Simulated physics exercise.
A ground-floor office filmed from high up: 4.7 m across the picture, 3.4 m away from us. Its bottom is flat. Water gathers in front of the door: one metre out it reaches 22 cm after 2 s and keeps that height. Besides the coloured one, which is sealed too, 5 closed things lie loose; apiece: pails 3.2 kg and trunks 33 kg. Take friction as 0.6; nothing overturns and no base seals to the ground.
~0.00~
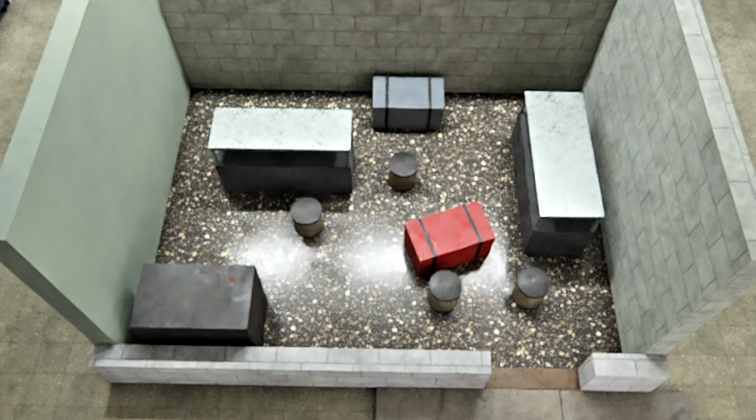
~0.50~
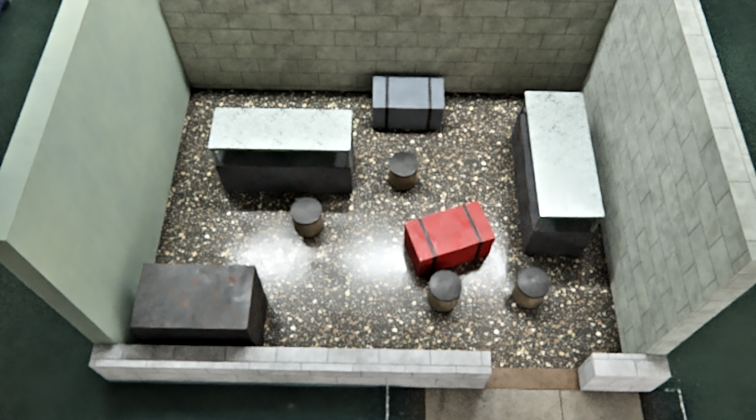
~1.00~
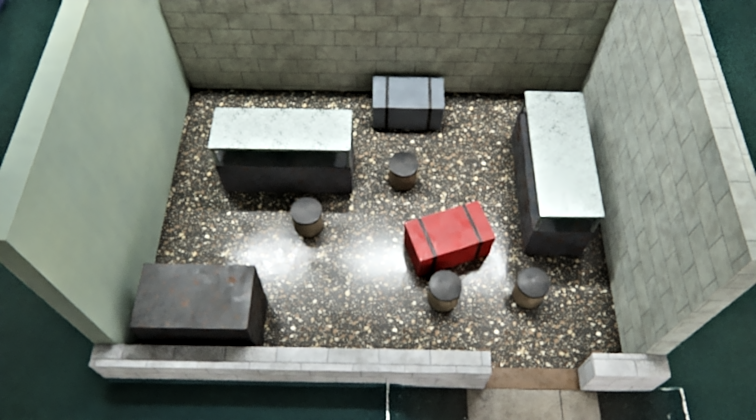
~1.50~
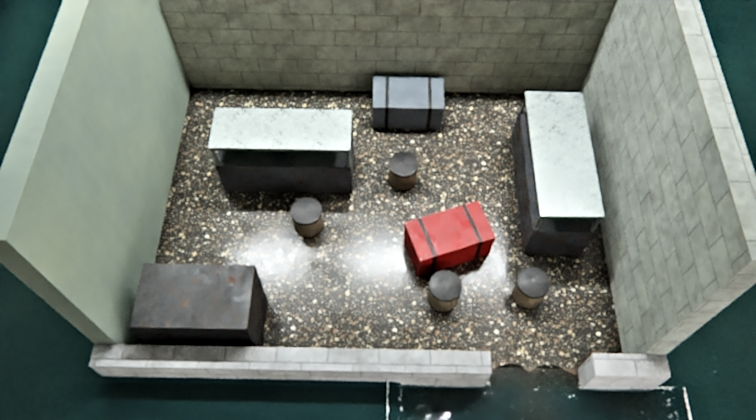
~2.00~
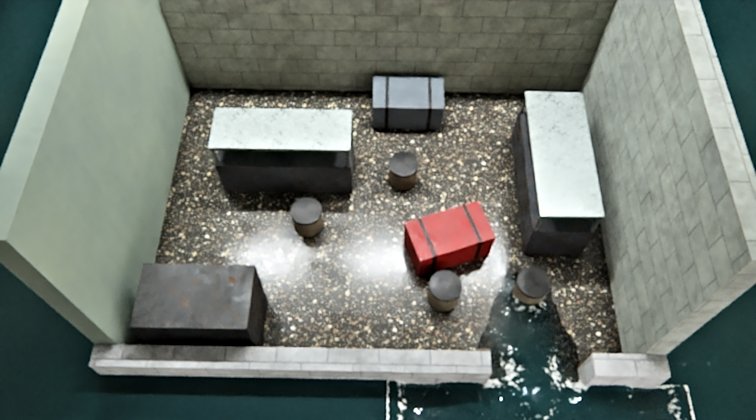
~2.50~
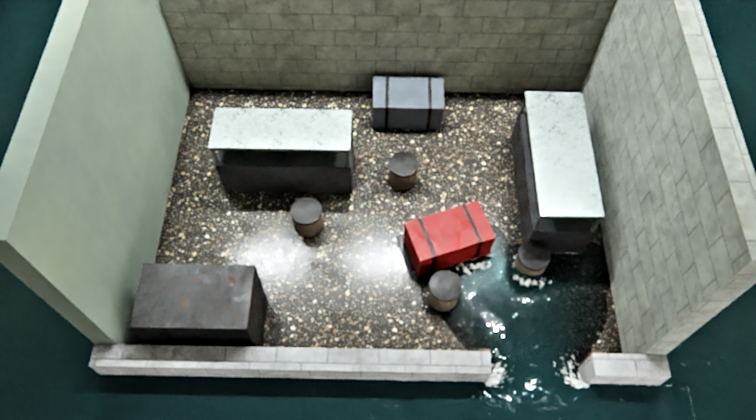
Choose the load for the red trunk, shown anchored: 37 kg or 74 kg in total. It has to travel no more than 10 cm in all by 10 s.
For it, only the higher weight holds it.
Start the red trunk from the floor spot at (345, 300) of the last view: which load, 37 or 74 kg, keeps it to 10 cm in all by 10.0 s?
The smaller is enough.
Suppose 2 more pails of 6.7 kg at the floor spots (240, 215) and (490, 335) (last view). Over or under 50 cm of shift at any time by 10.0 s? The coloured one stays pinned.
In that order: Less, over.
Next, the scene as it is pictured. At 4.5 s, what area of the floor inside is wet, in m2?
Some 7.0 m2.
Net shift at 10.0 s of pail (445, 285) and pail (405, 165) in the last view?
In that order: 300 cm, 60 cm.
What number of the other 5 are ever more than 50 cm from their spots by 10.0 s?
That makes 3.
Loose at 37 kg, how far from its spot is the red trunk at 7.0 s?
About 30 cm.
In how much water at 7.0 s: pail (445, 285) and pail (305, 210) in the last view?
Roughly 5 and 2 cm.
After 3.5 s the red trunk would be 9 cm from its start with 37 kg and 0 cm from its start with 74 kg; 6 cm of water round it then.
After 4.5 s the red trunk would be 18 cm from its start with 37 kg and 0 cm from its start with 74 kg; 5 cm of water round it then.
After 7.0 s the red trunk would be 27 cm from its start with 37 kg and 0 cm from its start with 74 kg; 7 cm of water round it then.
After 10.0 s the red trunk would be 73 cm from its start with 37 kg and 0 cm from its start with 74 kg; 10 cm of water round it then.
